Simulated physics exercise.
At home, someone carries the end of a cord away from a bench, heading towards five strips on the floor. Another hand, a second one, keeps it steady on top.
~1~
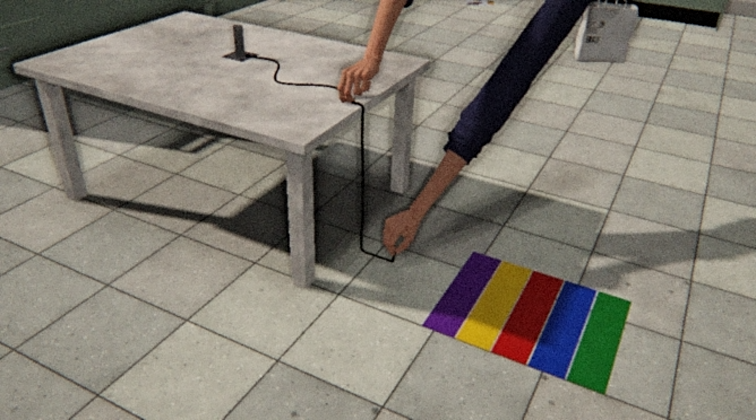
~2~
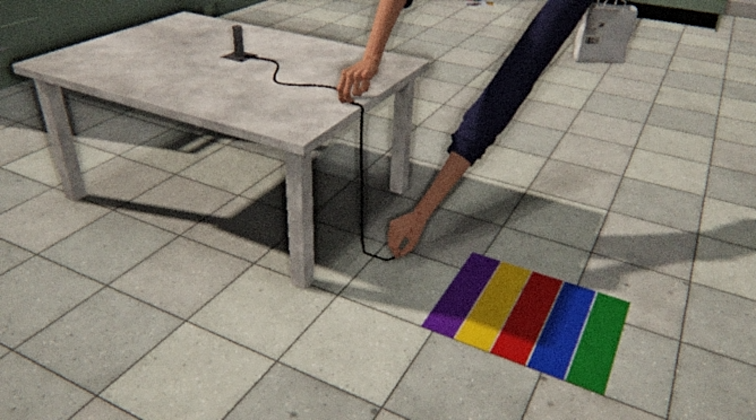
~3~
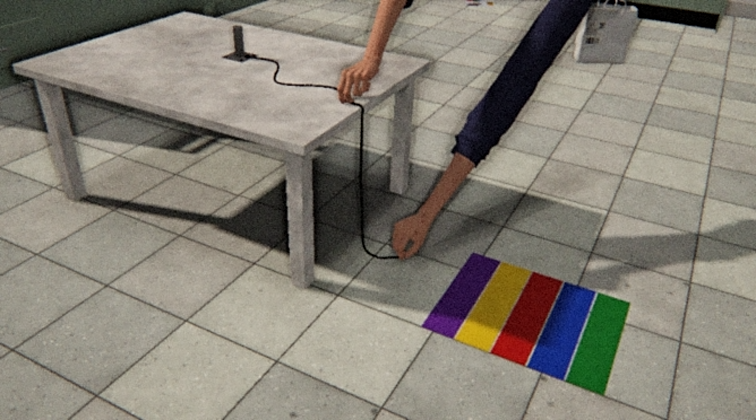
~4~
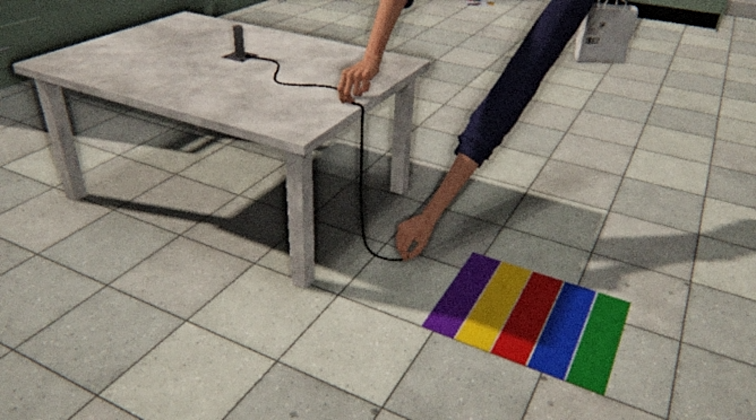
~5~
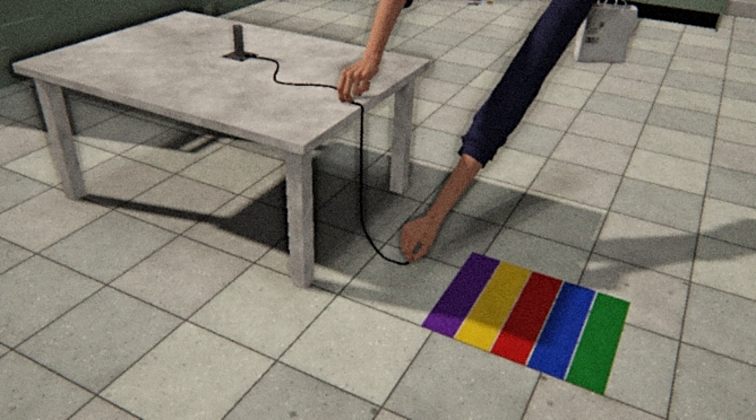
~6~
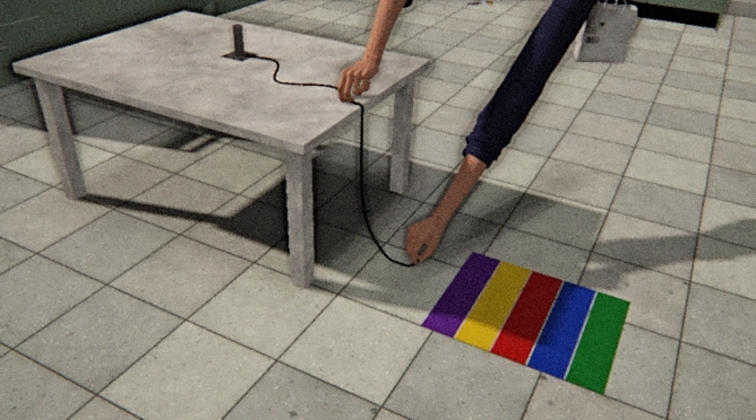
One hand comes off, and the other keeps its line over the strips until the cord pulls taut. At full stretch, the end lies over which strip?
Over the red strip.
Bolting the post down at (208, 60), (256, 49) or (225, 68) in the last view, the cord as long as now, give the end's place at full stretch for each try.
Try 1 about (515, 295), try 2 about (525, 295), try 3 about (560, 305).
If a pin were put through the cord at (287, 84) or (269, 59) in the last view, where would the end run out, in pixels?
Roughly (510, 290), then roughly (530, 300).
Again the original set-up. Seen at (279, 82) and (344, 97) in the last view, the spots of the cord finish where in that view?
Point one: (309, 81); point two: (369, 110).
A little later, end near (481, 281); over purple.
Next, end near (516, 293); over yellow.
When it is tight, end near (537, 300); over red. It gets as far as the red strip.
